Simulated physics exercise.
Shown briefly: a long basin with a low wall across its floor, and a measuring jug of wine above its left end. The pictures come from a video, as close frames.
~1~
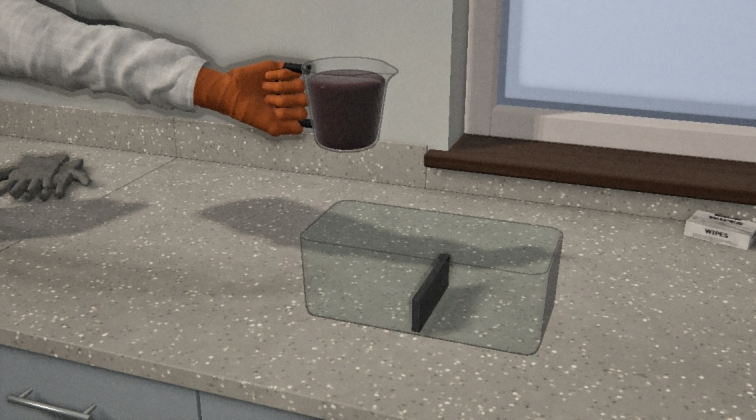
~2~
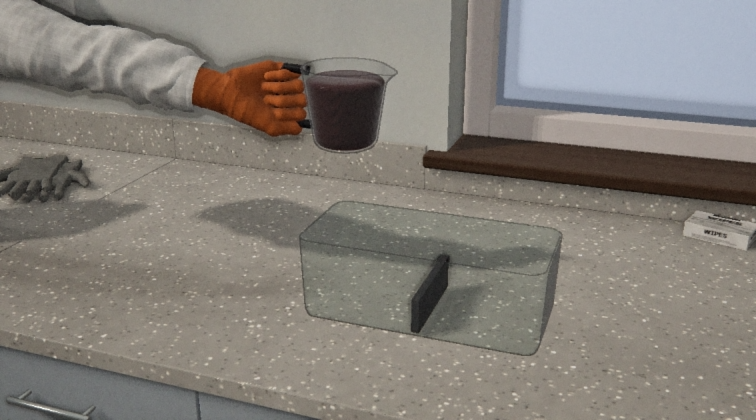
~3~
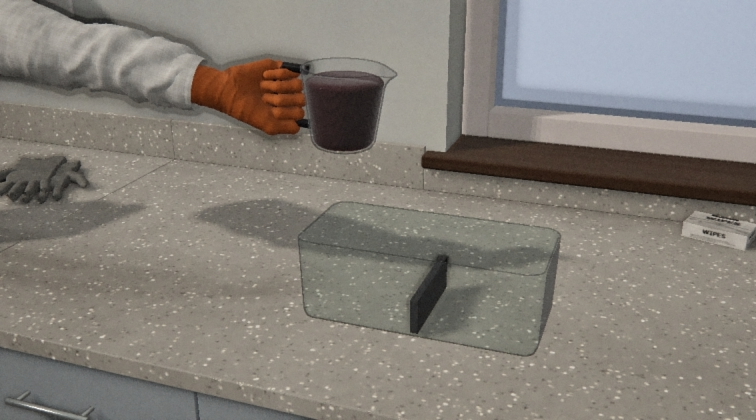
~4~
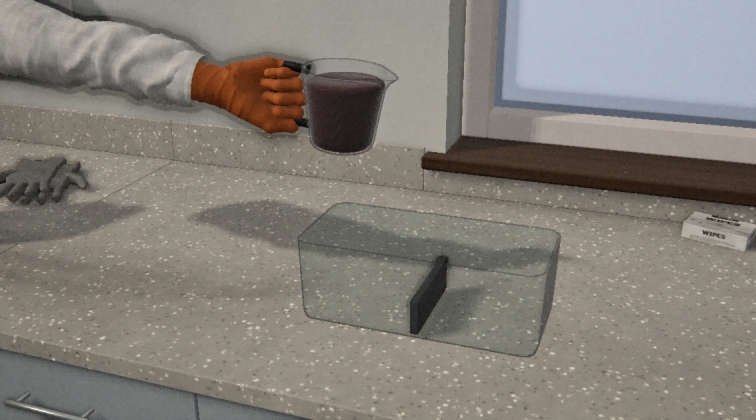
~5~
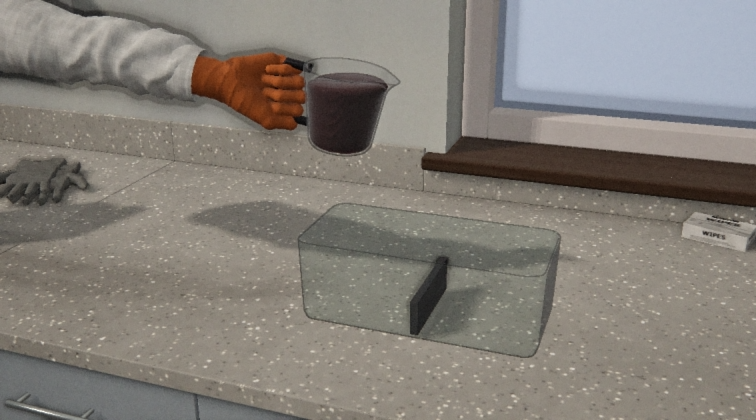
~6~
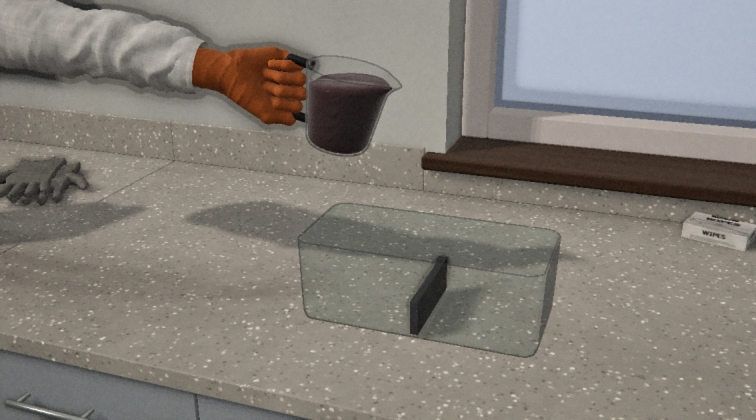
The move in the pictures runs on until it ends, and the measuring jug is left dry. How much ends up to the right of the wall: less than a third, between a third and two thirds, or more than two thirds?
More than two thirds.
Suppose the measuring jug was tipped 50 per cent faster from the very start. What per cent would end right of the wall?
Somewhere near 70 percent.
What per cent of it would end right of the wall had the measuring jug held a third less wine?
Estimated share: Around 60 %.
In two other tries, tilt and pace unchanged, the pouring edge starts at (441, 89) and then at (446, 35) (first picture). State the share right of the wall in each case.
You'd get 95 percent from the first and 90 percent from the second.
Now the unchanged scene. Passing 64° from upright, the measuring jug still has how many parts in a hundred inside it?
About 70 per cent.
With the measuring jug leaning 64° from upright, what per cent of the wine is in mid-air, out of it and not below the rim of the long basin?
It's close to 20 percent.
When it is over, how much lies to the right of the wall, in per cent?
Close to 75 in a hundred.
A moment on, the measuring jug is tipped part way and 70 per cent is still to pour, 0 is left of the wall and 8 right of it.
Next, the measuring jug is tipped on its side and 15 per cent is still to pour, 4 is left of the wall and 63 right of it.
Then the measuring jug is tipped right over and 0 per cent is still to pour, 23 is left of the wall and 75 right of it.
Later the measuring jug is tipped right over and 0 per cent is still to pour, 23 is left of the wall and 75 right of it.
Finally, 23 per cent lies left of the wall, 75 right of it and 1 outside.
